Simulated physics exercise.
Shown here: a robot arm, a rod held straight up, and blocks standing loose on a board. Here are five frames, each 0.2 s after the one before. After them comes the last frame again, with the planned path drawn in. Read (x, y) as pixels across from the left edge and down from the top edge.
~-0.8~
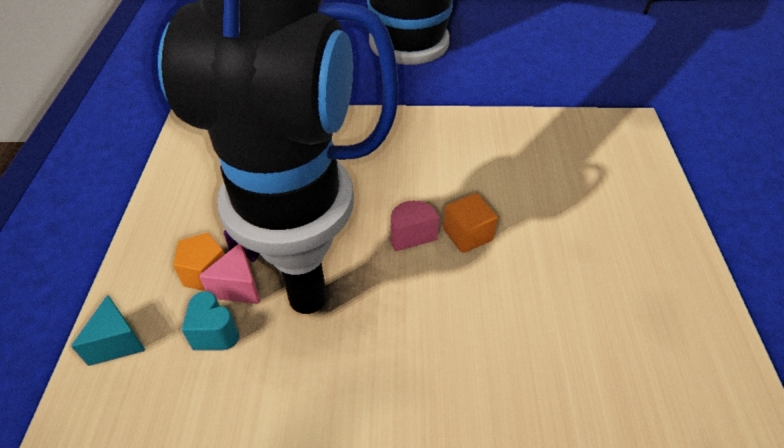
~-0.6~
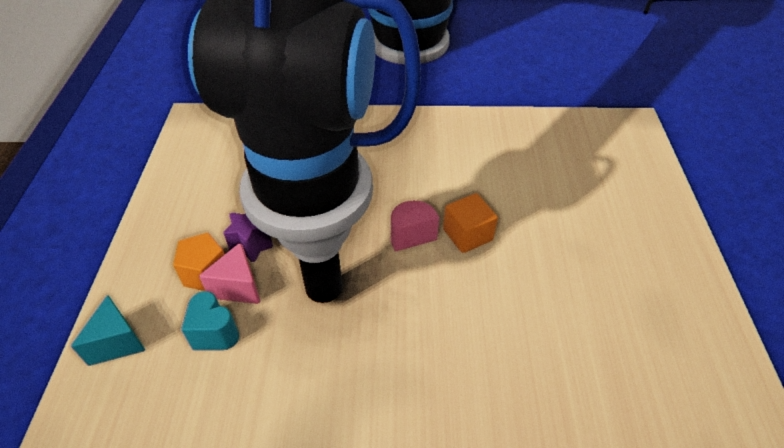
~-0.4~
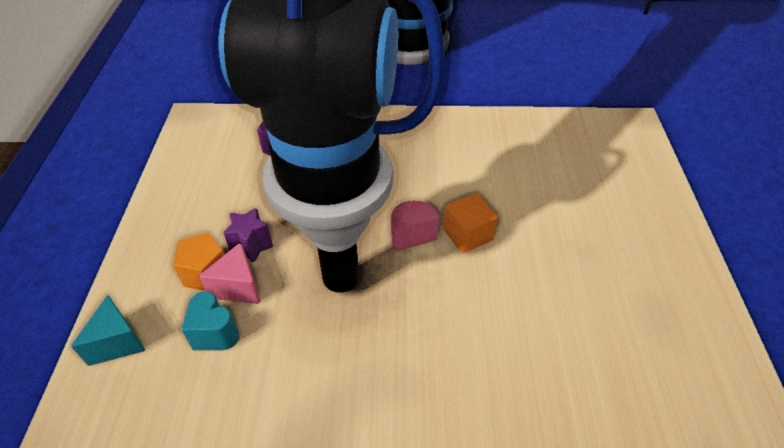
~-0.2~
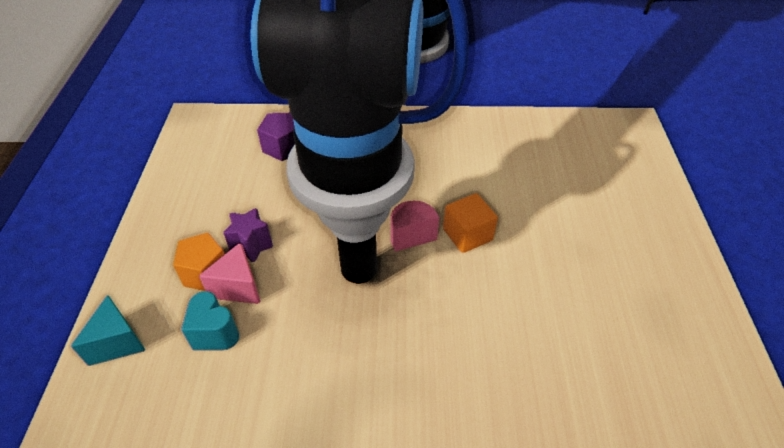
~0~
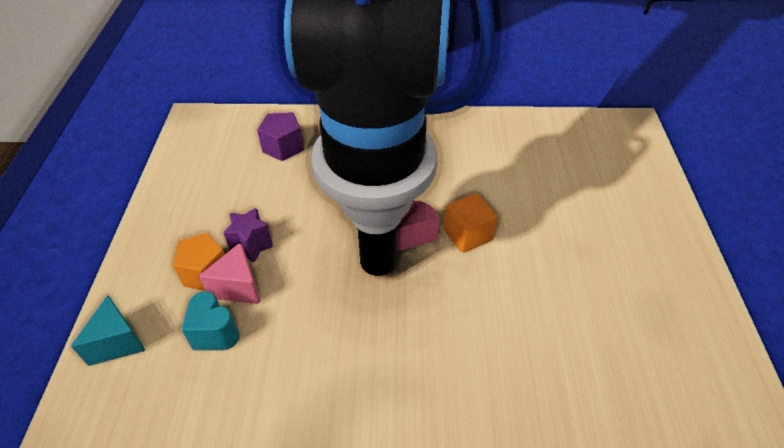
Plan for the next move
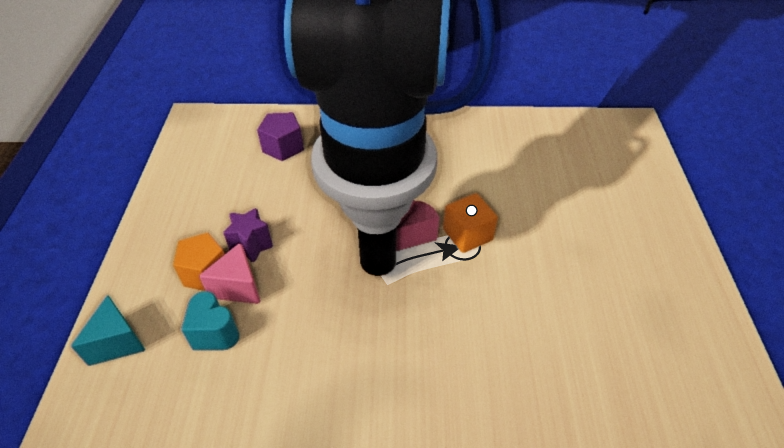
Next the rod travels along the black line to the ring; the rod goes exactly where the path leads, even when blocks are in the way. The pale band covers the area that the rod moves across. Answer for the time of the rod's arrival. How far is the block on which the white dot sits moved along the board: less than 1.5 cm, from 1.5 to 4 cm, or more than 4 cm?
Travels 1.5 to 4 cm.
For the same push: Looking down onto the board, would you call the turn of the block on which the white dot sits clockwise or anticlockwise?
Looking down, it rotates anti-clockwise.
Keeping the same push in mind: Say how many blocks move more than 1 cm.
Only one block.
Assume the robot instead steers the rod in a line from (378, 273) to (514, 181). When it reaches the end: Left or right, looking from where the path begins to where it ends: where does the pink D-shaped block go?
The left.
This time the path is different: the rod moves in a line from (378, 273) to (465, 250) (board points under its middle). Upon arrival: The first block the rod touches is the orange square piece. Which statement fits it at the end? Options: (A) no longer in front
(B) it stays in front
Answer: B.
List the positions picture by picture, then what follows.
Tip of the rod (308, 299), middles of tops, pink D-shaped block (413, 213), orange square piece (472, 211), in the first picture.
Rod (324, 288), nothing pushed, in the second picture.
Rod (341, 278), nothing pushed, in the third picture.
Rod (359, 269), nothing pushed, in the fourth picture.
Rod (378, 262), pink D-shaped block (413, 213), orange square piece (472, 211), in the fifth picture.
The line goes from (378, 273) over (405, 260) and (434, 253) to (463, 246); the dot is on the orange square piece.
On the path given first. Halfway along, rod (421, 245); pink D-shaped block (413, 209).
At the end, rod (464, 235); pink D-shaped block (413, 209); orange square piece (488, 202), turned 20° anticlockwise.
